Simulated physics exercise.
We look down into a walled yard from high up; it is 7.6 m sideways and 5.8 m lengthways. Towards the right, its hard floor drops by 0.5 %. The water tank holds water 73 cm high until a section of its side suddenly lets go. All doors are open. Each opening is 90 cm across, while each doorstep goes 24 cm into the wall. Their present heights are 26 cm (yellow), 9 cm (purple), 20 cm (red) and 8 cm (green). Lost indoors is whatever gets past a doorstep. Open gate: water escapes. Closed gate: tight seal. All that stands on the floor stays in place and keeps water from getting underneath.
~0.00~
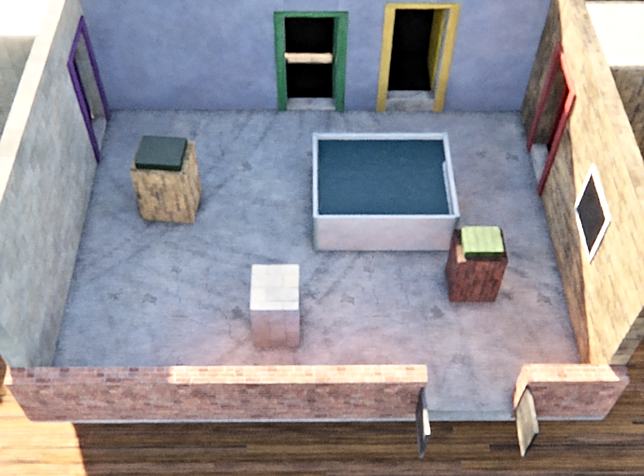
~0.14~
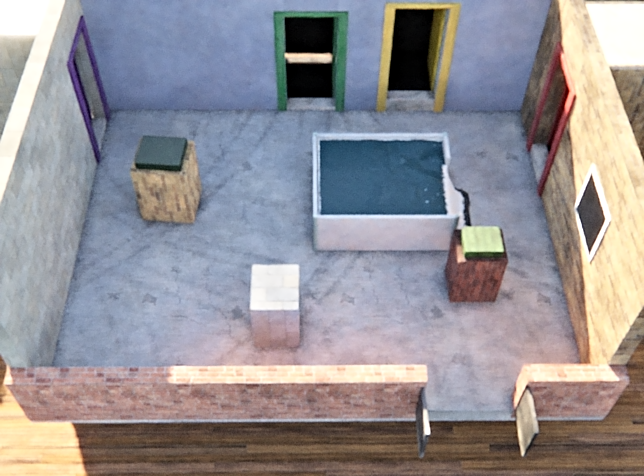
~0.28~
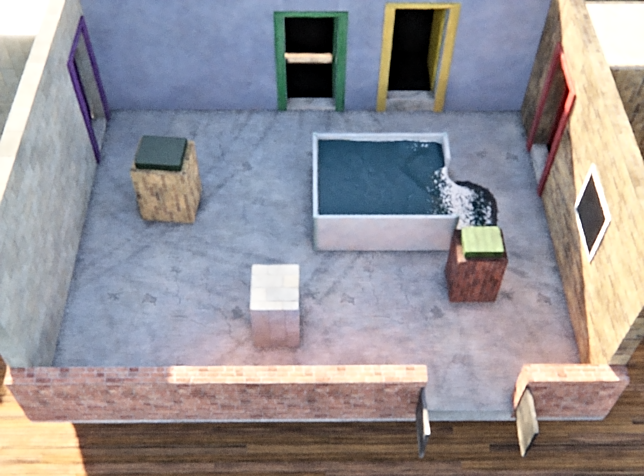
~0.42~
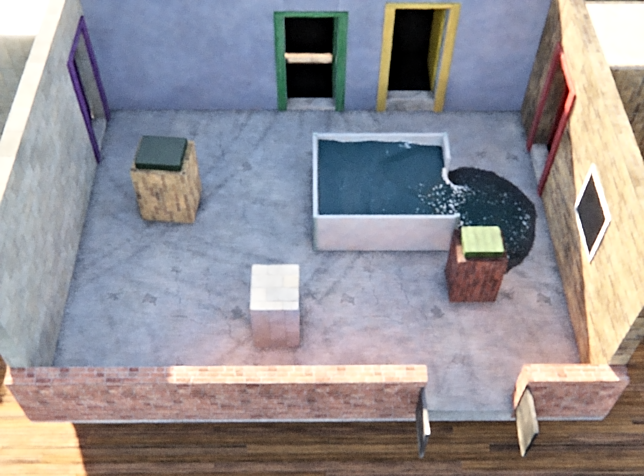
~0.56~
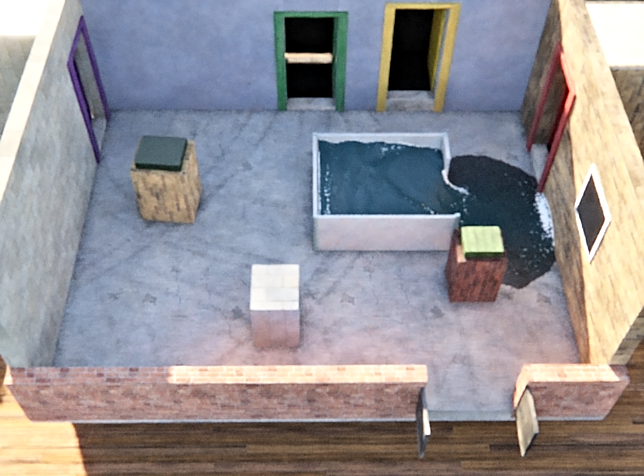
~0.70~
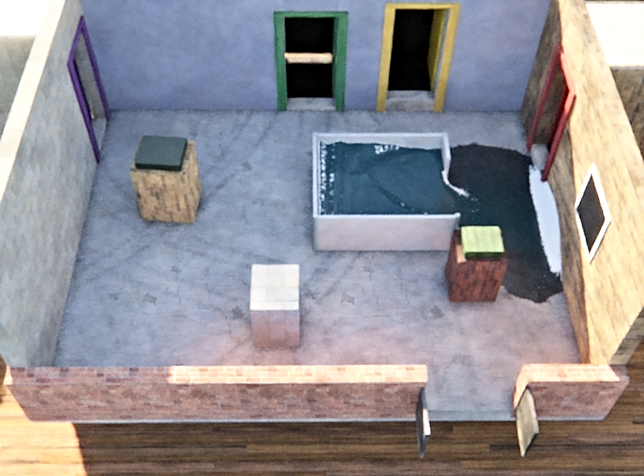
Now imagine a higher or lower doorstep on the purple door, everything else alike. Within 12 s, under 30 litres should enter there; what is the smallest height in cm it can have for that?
Around 7 cm.
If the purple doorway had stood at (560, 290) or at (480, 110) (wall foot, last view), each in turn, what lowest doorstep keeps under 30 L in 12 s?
Roughly 22 cm, then roughly 21 cm.
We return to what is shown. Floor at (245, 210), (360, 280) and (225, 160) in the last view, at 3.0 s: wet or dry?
1: Unwetted; 2: Unwetted; 3: Unwetted.
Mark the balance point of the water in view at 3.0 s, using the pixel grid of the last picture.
Near (457, 225).
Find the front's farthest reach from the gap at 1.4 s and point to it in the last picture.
The farthest wet point sits near (587, 394) in the last view.
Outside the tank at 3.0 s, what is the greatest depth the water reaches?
Around 34 centimetres.
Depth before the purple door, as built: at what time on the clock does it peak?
I'd guess close to 6.0 seconds.
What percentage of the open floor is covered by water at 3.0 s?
The wet part is about 35 per cent.
After 1.4 s water covers 15 % of the floor, deepest (48 cm) near (535, 224); it has not reached the purple door.
After 3.0 s water covers 35 % of the floor, deepest (34 cm) near (587, 394); it has not reached the purple door.
After 12.0 s water covers 100 % of the floor, deepest (8 cm) near (237, 124); 7 cm at the purple door, 9 litres in over its 9 cm doorstep.
At the purple door as built, the water arrived by 5.3 s and peaked near 12 cm at 6.0 s.
With a doorstep of 6 cm, 51 litres would have come in within the 12 s; with 8 cm, 19 litres. So under 30 litres takes about 7 cm.
